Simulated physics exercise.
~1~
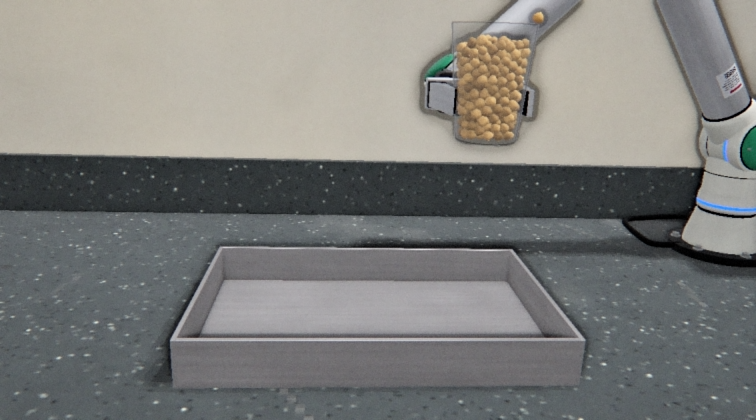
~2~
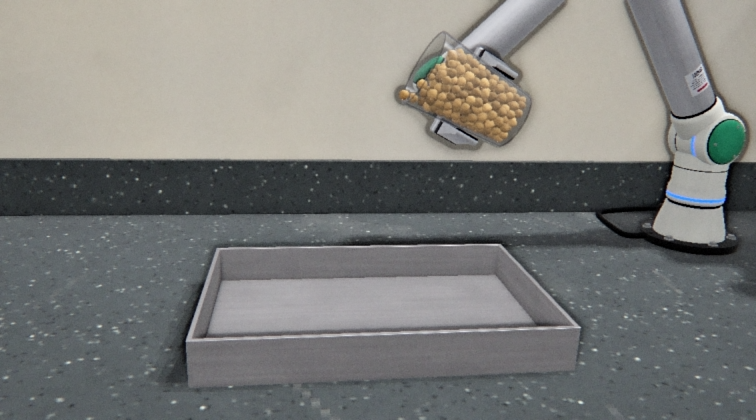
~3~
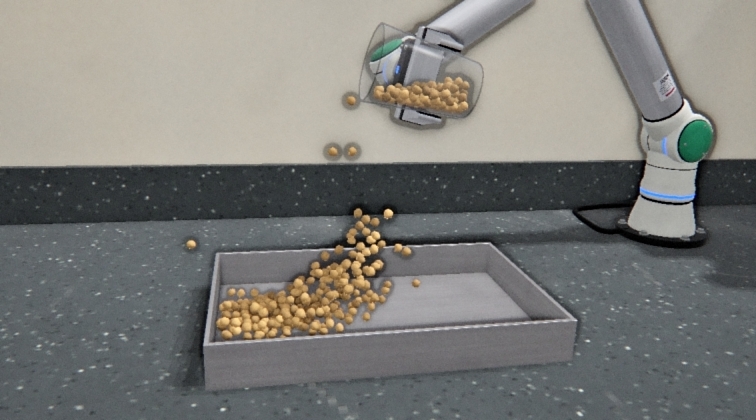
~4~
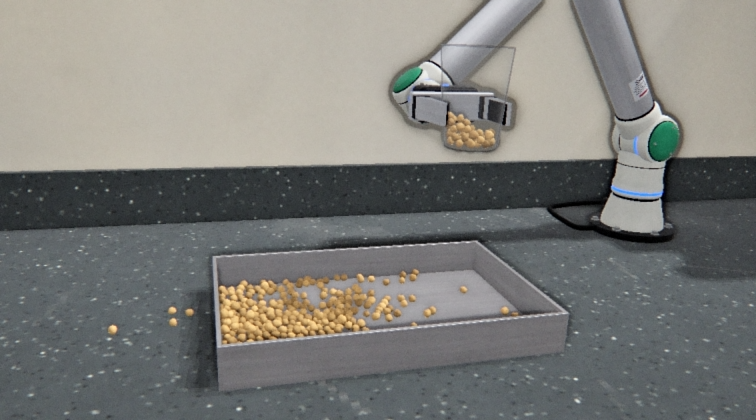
On a speckled dark tabletop, a robot arm holds a clear cup full of chickpeas above a shallow grey tray, tips it leftward and pours most of them in, then turns it upright with some left inside, while a few stray chickpeas lie outside the tray.
